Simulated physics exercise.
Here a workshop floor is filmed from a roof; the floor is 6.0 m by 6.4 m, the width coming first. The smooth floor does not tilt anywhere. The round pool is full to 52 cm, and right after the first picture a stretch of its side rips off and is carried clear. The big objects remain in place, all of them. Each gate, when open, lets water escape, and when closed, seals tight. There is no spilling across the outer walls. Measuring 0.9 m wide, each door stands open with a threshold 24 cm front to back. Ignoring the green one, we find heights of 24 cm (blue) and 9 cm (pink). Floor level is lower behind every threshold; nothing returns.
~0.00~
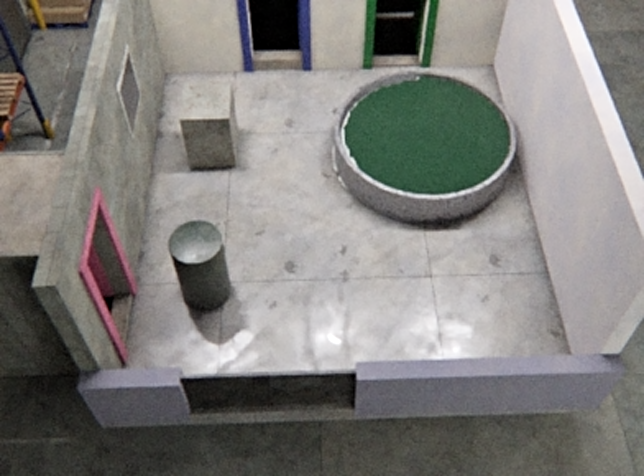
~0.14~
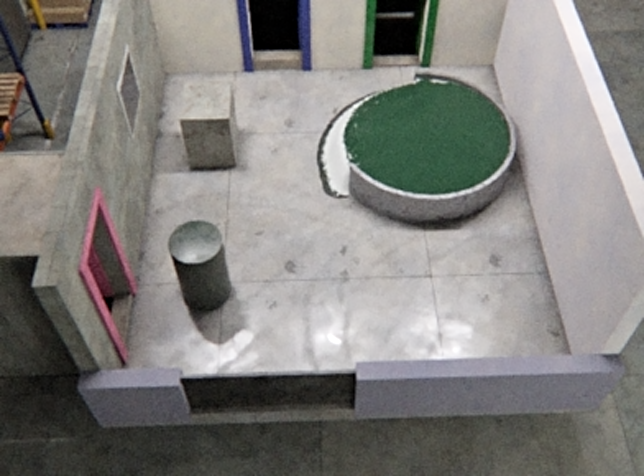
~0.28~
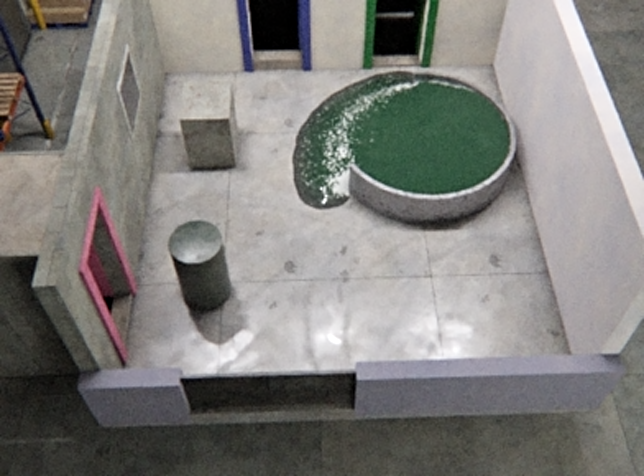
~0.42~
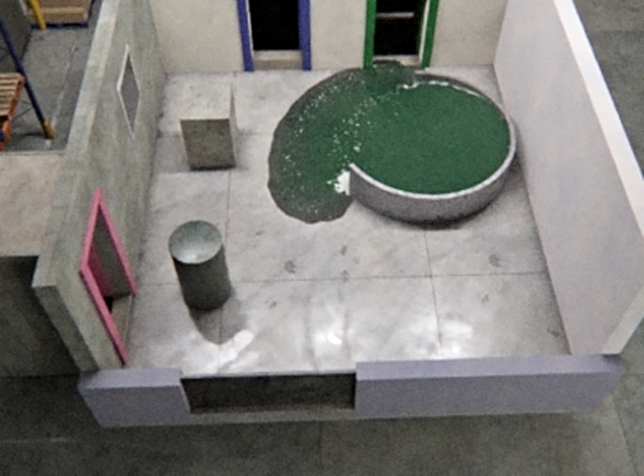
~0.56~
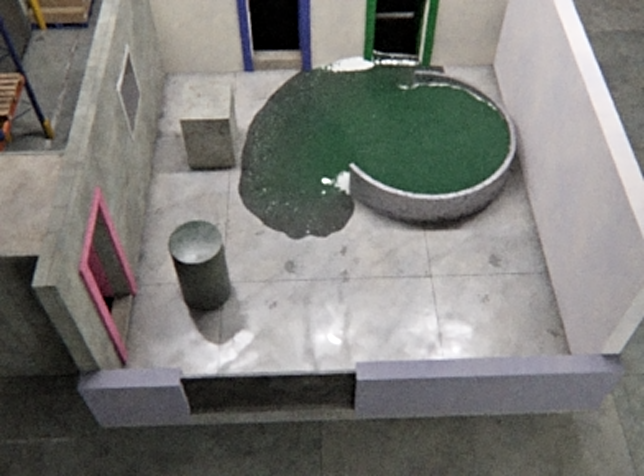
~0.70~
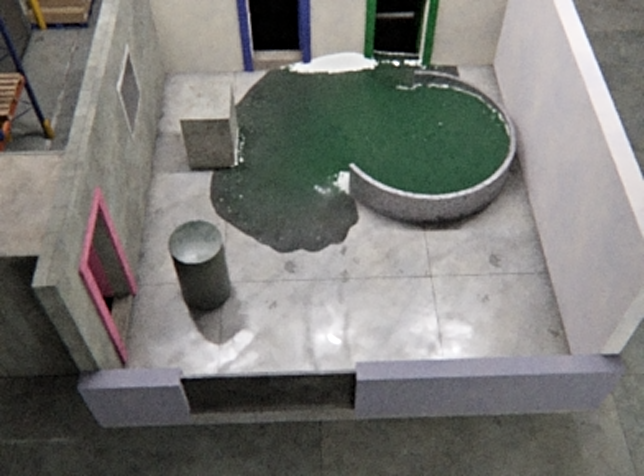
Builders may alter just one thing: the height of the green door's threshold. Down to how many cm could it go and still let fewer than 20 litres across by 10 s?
I would say down to about 19 cm.
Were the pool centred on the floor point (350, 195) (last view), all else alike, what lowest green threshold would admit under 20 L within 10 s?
About 5.5 cm.
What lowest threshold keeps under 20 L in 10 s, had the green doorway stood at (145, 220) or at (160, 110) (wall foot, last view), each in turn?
Minimums: About 13.5 cm and 29 cm.
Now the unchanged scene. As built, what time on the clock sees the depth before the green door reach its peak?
Roughly at 1.2 s.
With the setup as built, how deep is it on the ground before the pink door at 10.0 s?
Depth: Near 9.5 cm.
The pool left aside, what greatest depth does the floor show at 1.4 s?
28 cm.
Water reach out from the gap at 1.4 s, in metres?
Near 4.0 metres, give or take.
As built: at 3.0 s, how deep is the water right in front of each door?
In cm - green: 11, blue: 19, pink: 7.
After 1.4 s water covers 40 % of the floor, deepest (28 cm) near (354, 71); 14 cm at the green door, 64 litres in over its 6 cm threshold.
After 3.0 s water covers 50 % of the floor, deepest (42 cm) near (176, 76); 11 cm at the green door, 117 litres in over its 6 cm threshold.
After 10.0 s water covers 100 % of the floor, deepest (18 cm) near (526, 195); 8 cm at the green door, 157 litres in over its 6 cm threshold.
At the green door as built, the water arrived by 0.5 s and peaked near 14 cm at 1.2 s.
Run again over the same 10 s with other heights there, 30 litres in over 17 cm, 14 litres over 20.5 cm. The limit of 20 litres is kept from about 19 cm up.
